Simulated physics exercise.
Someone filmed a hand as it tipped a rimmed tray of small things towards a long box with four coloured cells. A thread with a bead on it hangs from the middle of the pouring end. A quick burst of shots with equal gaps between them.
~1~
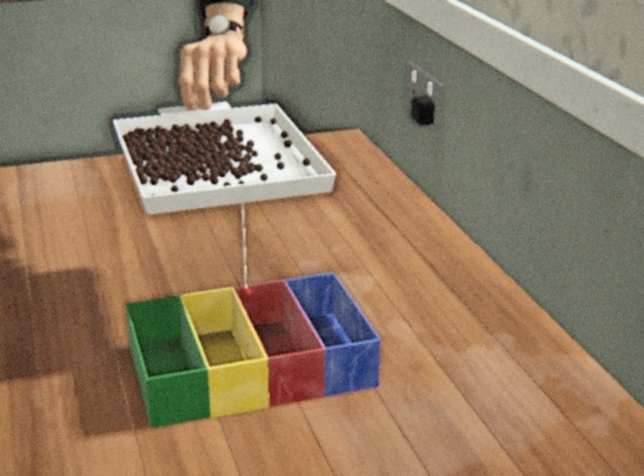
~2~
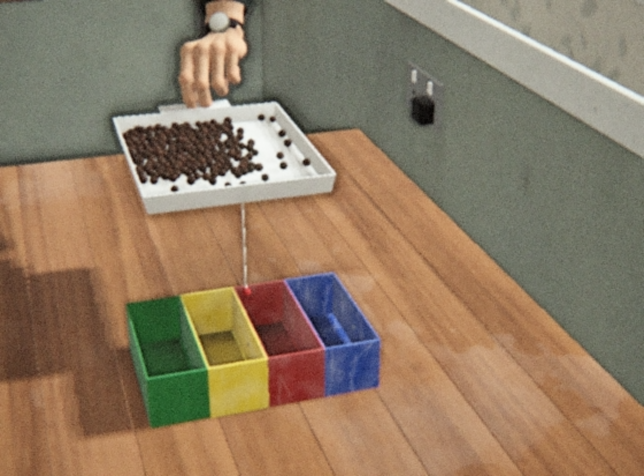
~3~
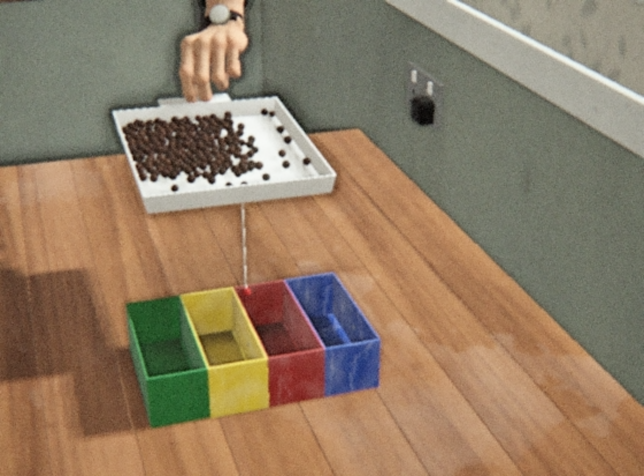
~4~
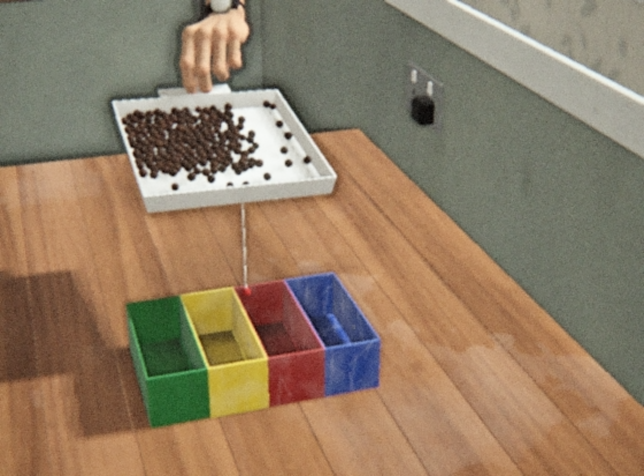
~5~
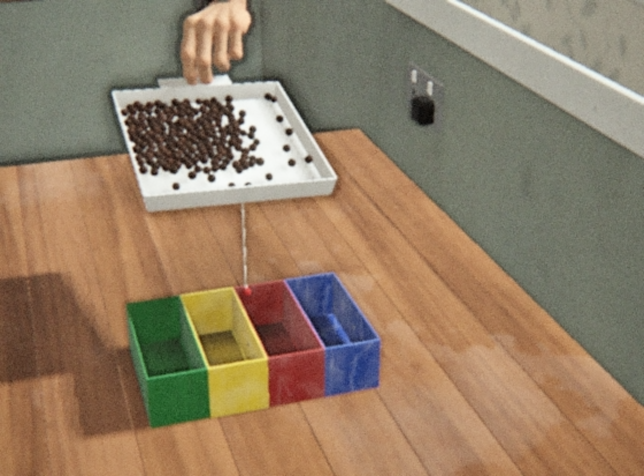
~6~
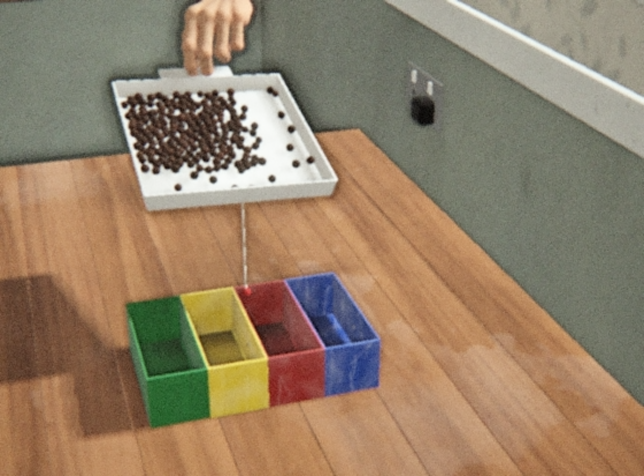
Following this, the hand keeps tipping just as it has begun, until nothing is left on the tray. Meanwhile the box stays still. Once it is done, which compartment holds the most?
The blue compartment holds the most.
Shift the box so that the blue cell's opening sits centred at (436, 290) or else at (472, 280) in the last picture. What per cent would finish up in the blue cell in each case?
First try: Roughly 0 per cent; second try: Roughly 0 per cent.
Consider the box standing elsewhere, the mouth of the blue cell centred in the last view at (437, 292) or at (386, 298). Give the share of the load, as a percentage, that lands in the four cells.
First case around 80 %, second case around 100 %.
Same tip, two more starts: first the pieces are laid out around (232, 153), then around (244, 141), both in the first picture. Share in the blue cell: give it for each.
Try 1: 50 %; try 2: 60 %.
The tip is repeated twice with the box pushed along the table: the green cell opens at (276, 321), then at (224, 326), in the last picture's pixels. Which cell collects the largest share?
Run one gives the yellow one; run two gives the cell in red.
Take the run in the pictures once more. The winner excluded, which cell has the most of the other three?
The answer here is that red cell.
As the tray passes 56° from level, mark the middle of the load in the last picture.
The middle of the pieces shows up near (251, 166).
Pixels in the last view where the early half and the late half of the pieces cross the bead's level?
Earlier half at (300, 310), later half at (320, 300).
Shortly afterwards, tray tipped steeply; all but a few on the tray; only a few in the red cell; only a few in the yellow cell; only a few falling or outside the box.
Next, tray tipped right over; a little on the tray; near a third in the blue cell; near a quarter in the red cell; a little in the yellow cell; only a few in the green cell; near a quarter falling or outside the box.
Some moments later, tray tipped past a quarter turn; near half in the blue cell; near a third in the red cell; a little in the yellow cell; only a few in the green cell; a little falling or outside the box.
In the end, tray tipped past a quarter turn; near half in the blue cell; near a third in the red cell; a little in the yellow cell; only a few in the green cell; a little outside the box.
